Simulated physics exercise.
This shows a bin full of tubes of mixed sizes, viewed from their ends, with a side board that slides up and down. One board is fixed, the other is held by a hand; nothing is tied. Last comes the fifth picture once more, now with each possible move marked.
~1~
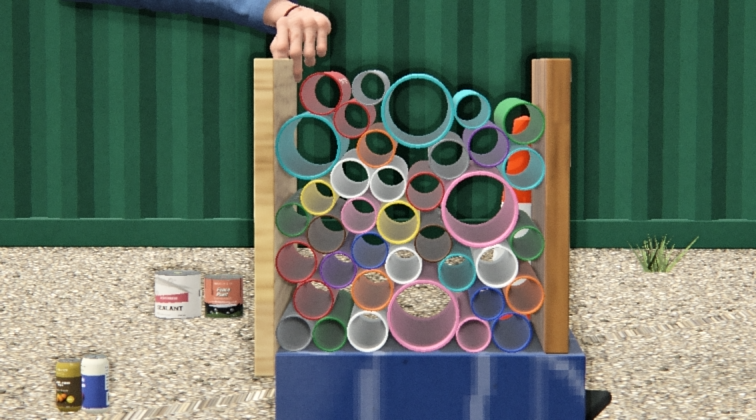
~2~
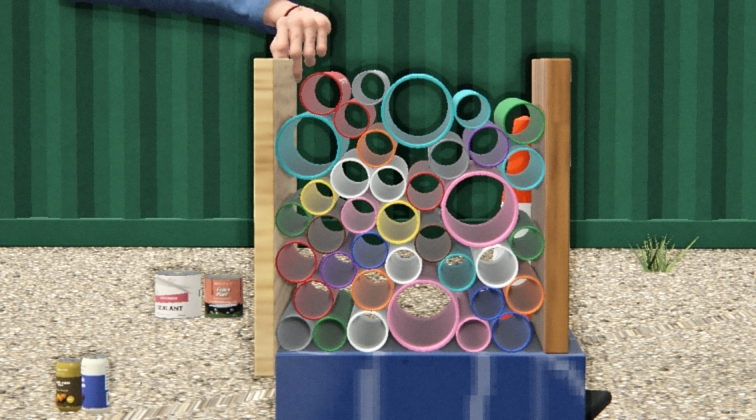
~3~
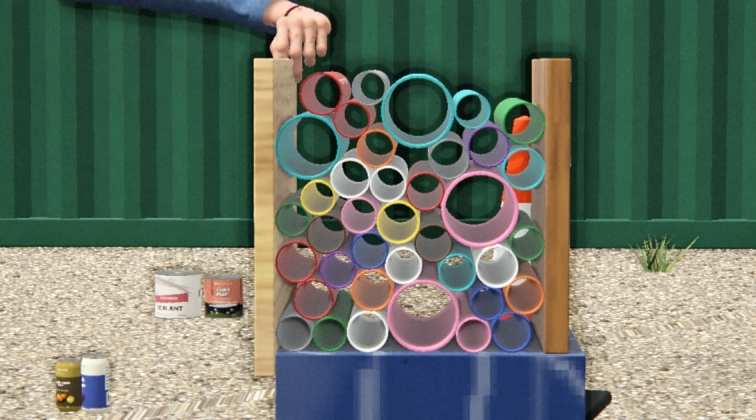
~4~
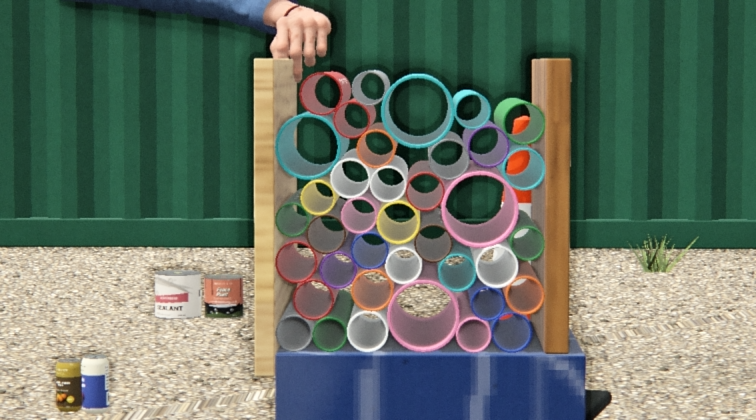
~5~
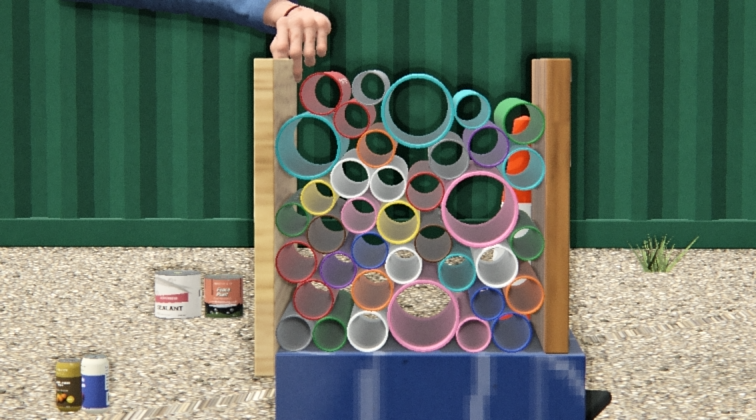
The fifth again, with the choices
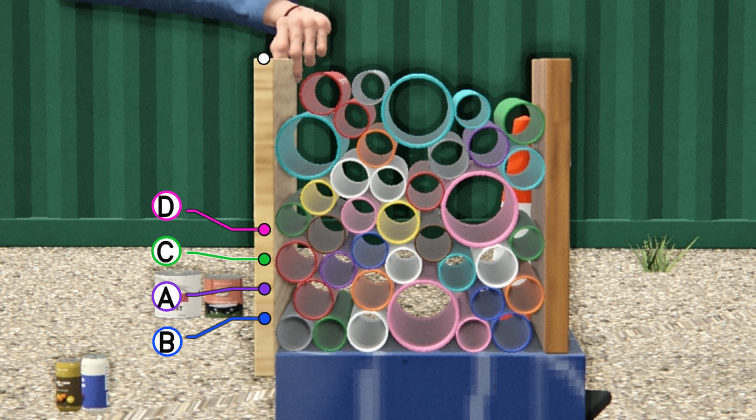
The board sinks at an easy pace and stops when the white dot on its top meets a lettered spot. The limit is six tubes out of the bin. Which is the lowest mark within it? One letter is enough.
The lowest mark that will do is D.
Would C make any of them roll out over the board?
At C: Yes.
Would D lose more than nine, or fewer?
At D, fewer than nine.
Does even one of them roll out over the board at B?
Yes.
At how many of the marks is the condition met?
One of them.
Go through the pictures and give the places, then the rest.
In the first frame, side board (277, 206); a grey tube (294, 333); a blue tube (512, 332).
In the second frame, a blue tube (512, 332); a blue tube (488, 304).
In the third frame, a turquoise tube (458, 273); a yellow tube (399, 222).
In the fourth frame, a turquoise tube (308, 147).
In the fifth frame, a turquoise tube (473, 111); side board (277, 206); a grey tube (294, 333).
On the marked copy, A at (264, 289); B at (264, 318); C at (264, 259); D at (264, 229); the white dot at (264, 58).
Taking D. A third of the way, top of the board (275, 134).
Two thirds of the way, top of the board (275, 220).
When it is over, top of the board (275, 229), two out over the board.
As for the rest, A more than six out over the board; B more than six out over the board; C seven out over the board.
